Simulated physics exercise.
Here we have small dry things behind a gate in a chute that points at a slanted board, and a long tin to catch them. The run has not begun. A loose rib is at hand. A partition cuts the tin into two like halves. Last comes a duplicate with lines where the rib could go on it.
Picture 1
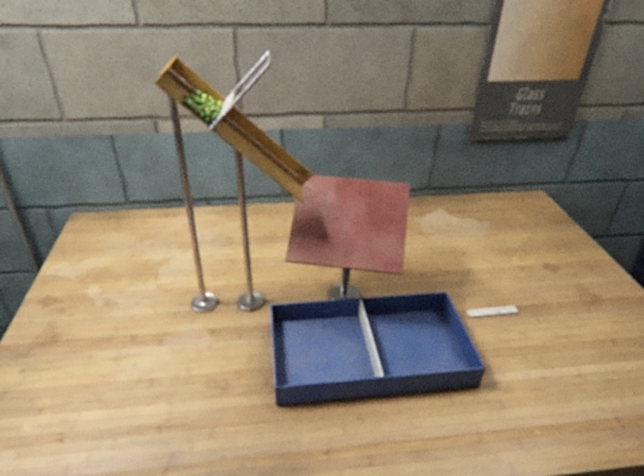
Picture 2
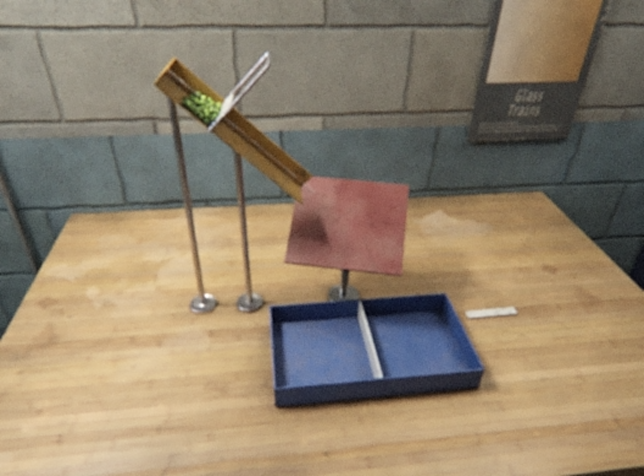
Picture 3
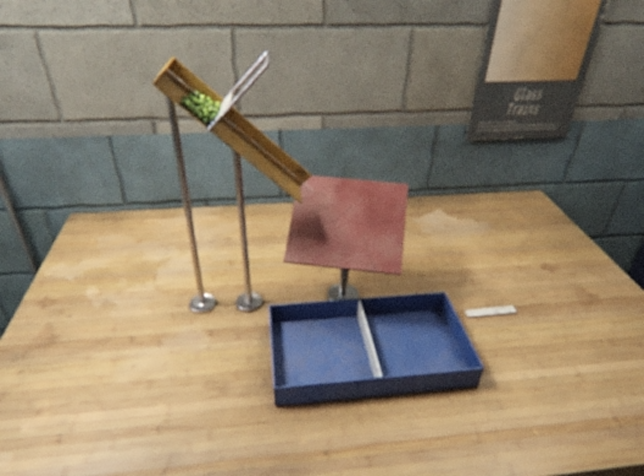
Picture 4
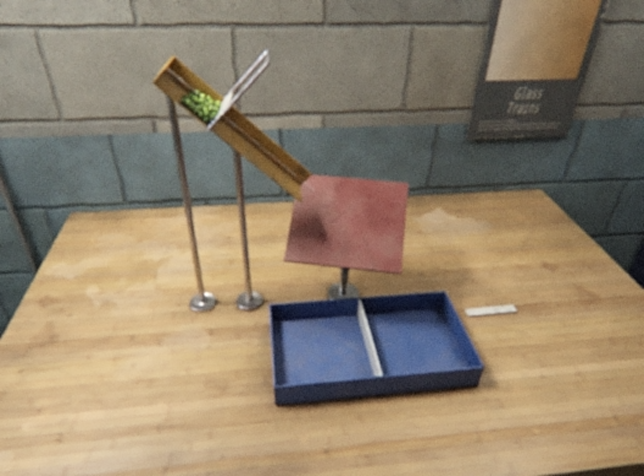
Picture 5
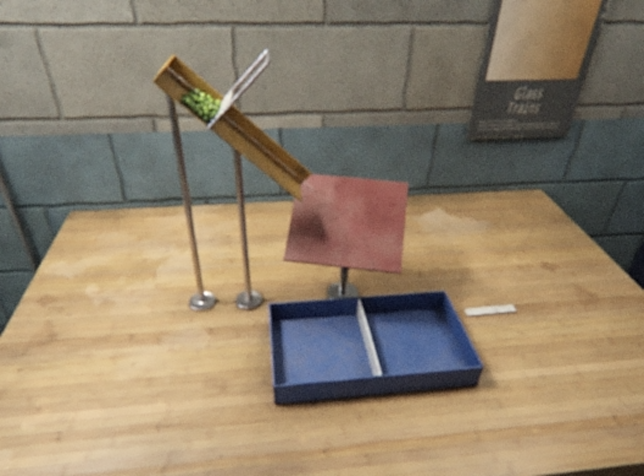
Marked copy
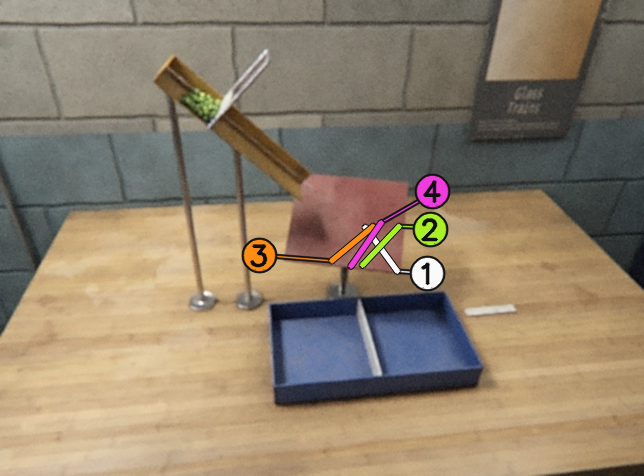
At the start, green peas sit behind a pale gate in a sloping wooden chute, which points down at a tilted reddish board above a blue tin split by a partition. Nothing visibly moves after that: the peas stay bunched behind the shut gate, and the tin remains empty.
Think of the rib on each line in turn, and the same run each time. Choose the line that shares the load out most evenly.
The best line is 1.
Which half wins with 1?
The right half.
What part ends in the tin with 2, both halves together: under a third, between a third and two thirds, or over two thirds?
It is over two thirds.
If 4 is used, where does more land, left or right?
Left.
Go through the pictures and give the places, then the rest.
Load behind the gate at (208, 104), dried peas; lip of the chute at (302, 195), sloping fairly steeply, in the first frame.
Middle of the board at (348, 223), tilted fairly steeply; middle of its low edge at (342, 269); of its high edge at (354, 180), in the second frame.
Front corners of the tin at (274, 387) and (483, 368); front end of its middle wall at (382, 377); gate still shut at (228, 103), in the third frame.
Middle of the load at (206, 104); lip at (301, 194), in the fourth frame.
Middle of the load at (206, 103); lip at (301, 193), in the fifth frame.
On the marked copy, line 1 from (365, 227) to (397, 271); line 2 from (399, 226) to (362, 265); line 3 from (373, 226) to (331, 260); line 4 from (381, 222) to (351, 266).
Choosing 1, of what is caught, about a third in the left half, about two thirds in the right.
Choosing 2, of what is caught, most in the left half, a small part in the right.
Choosing 3, of what is caught, most in the left half, a small part in the right.
Choosing 4, of what is caught, nearly all in the left half, a small part in the right.
